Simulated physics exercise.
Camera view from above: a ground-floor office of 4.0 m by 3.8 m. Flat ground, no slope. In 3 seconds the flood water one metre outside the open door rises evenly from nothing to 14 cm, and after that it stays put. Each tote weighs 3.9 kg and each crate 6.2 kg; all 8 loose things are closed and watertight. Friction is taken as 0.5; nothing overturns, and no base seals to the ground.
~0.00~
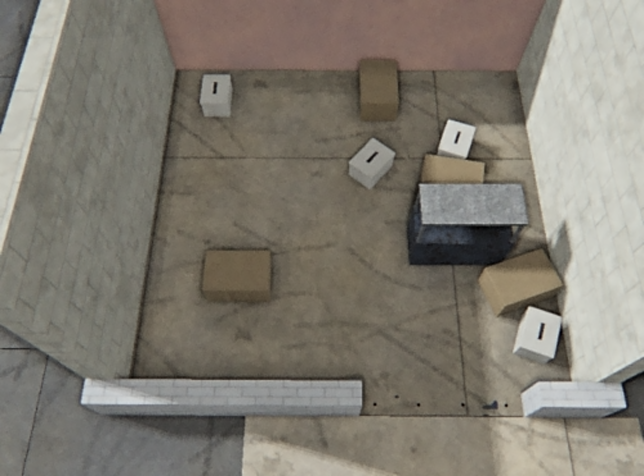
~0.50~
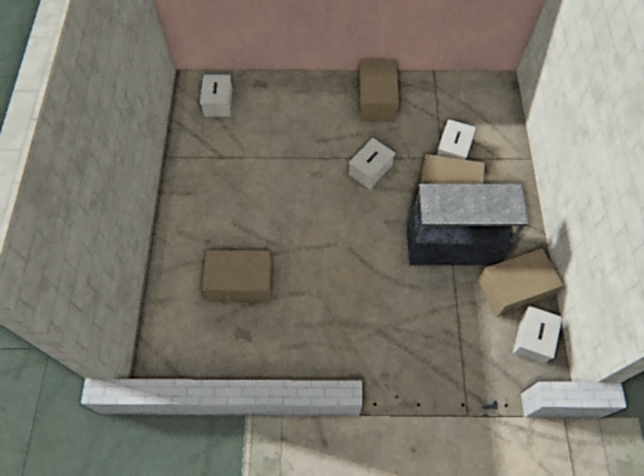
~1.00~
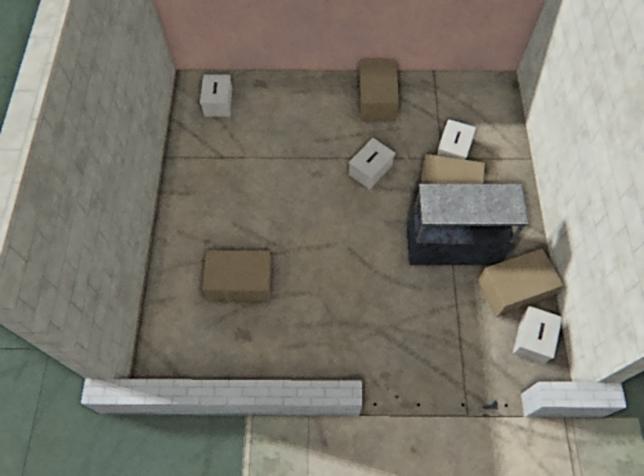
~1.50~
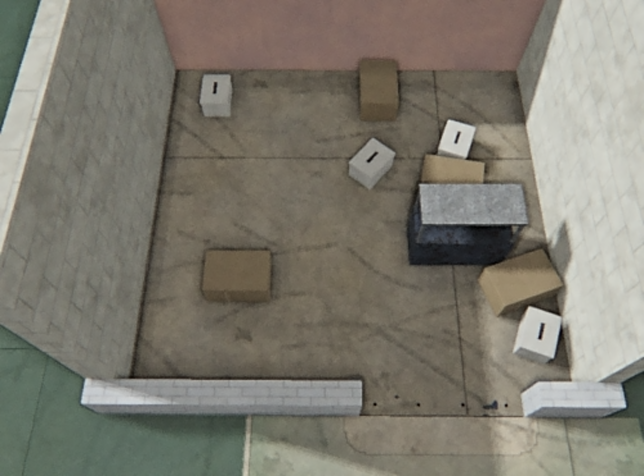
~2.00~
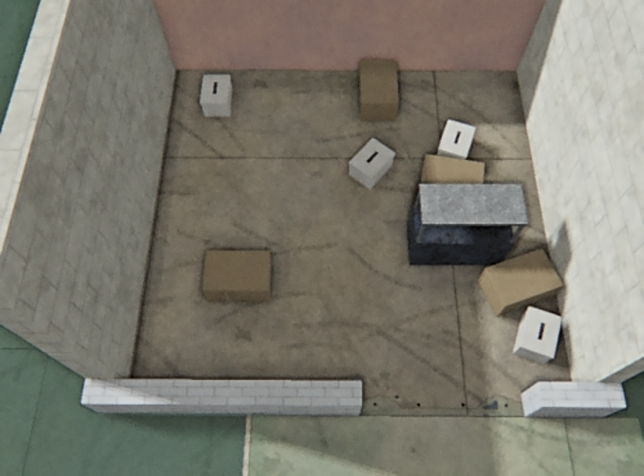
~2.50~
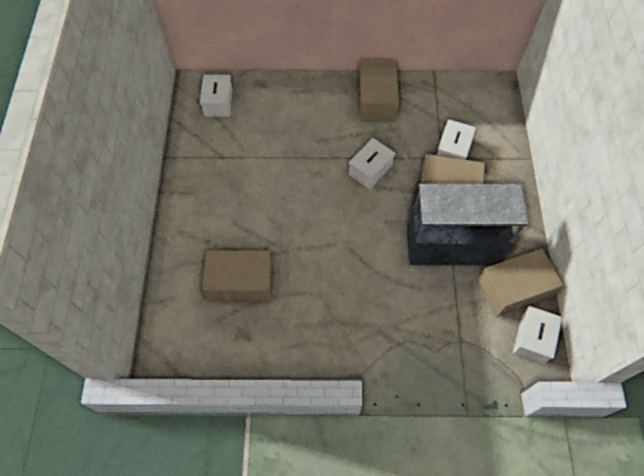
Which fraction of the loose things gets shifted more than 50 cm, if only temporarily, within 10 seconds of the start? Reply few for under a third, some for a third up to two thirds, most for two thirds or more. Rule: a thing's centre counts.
Few.
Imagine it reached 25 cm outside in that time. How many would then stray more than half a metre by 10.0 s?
So the tally would be 6.
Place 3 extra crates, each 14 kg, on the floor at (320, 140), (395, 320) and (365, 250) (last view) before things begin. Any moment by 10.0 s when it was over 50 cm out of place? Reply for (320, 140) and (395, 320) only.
One by one: Below; above.
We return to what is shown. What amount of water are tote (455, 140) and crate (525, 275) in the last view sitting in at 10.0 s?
First roughly 4 cm, second roughly 5 cm.
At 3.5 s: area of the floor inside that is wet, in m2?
Near 2.0 m2 in all.
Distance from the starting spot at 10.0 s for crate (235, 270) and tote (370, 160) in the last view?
In turn: 40 cm, 5 cm.
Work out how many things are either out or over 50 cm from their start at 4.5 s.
0 in all.
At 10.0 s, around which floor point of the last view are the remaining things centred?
Around (372, 175).
After 3.5 s 0 of 8 are over 50 cm from their spots; 0 afloat.
After 4.5 s 0 of 8 are over 50 cm from their spots; 0 afloat.
After 7.0 s 0 of 8 are over 50 cm from their spots; 3 afloat.
After 10.0 s 1 of 8 are over 50 cm from their spots, and 1 have been at some point; 8 afloat.
